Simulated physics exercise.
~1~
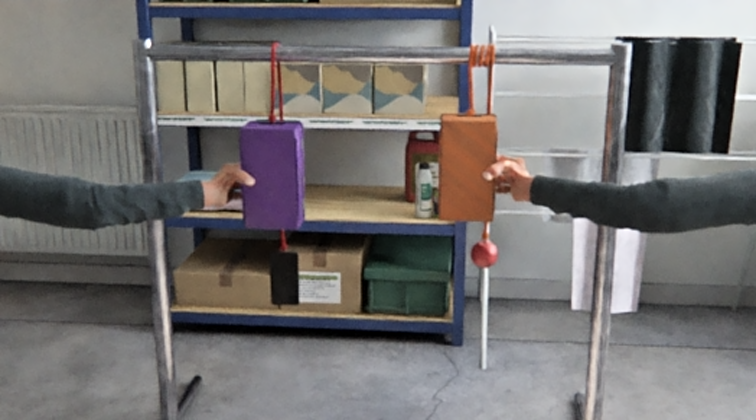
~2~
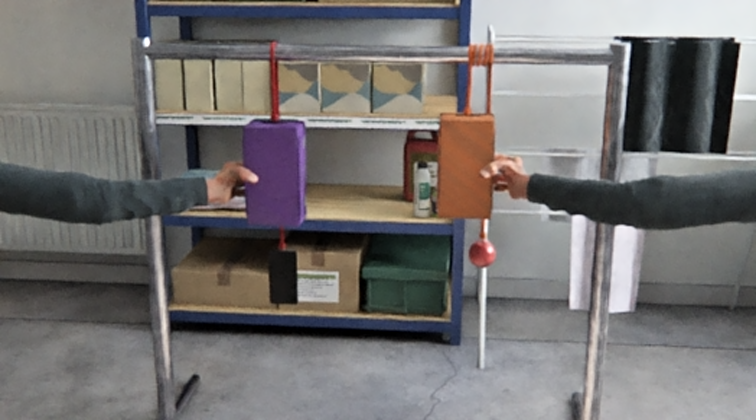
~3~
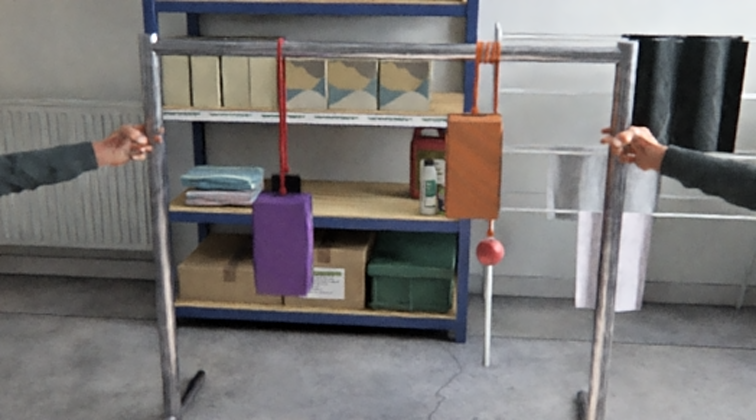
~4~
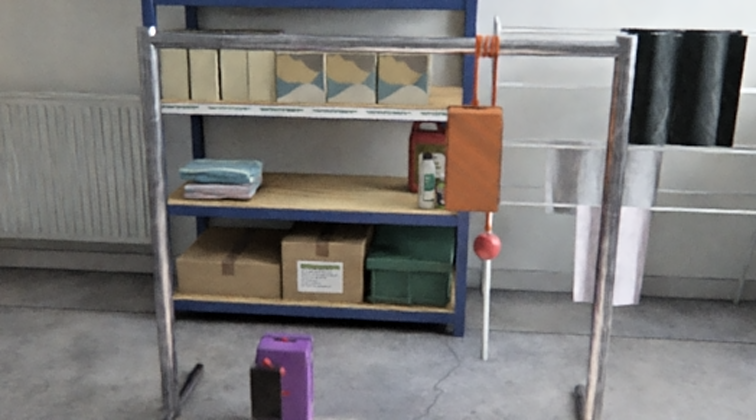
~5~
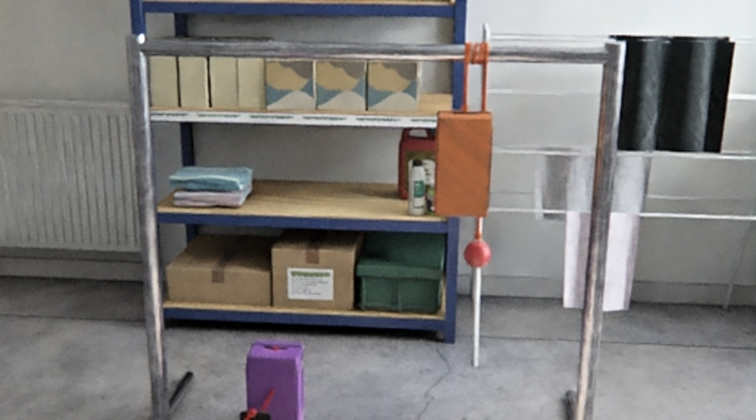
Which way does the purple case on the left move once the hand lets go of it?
The purple case moves down, away from the rail, and ends up on the floor.
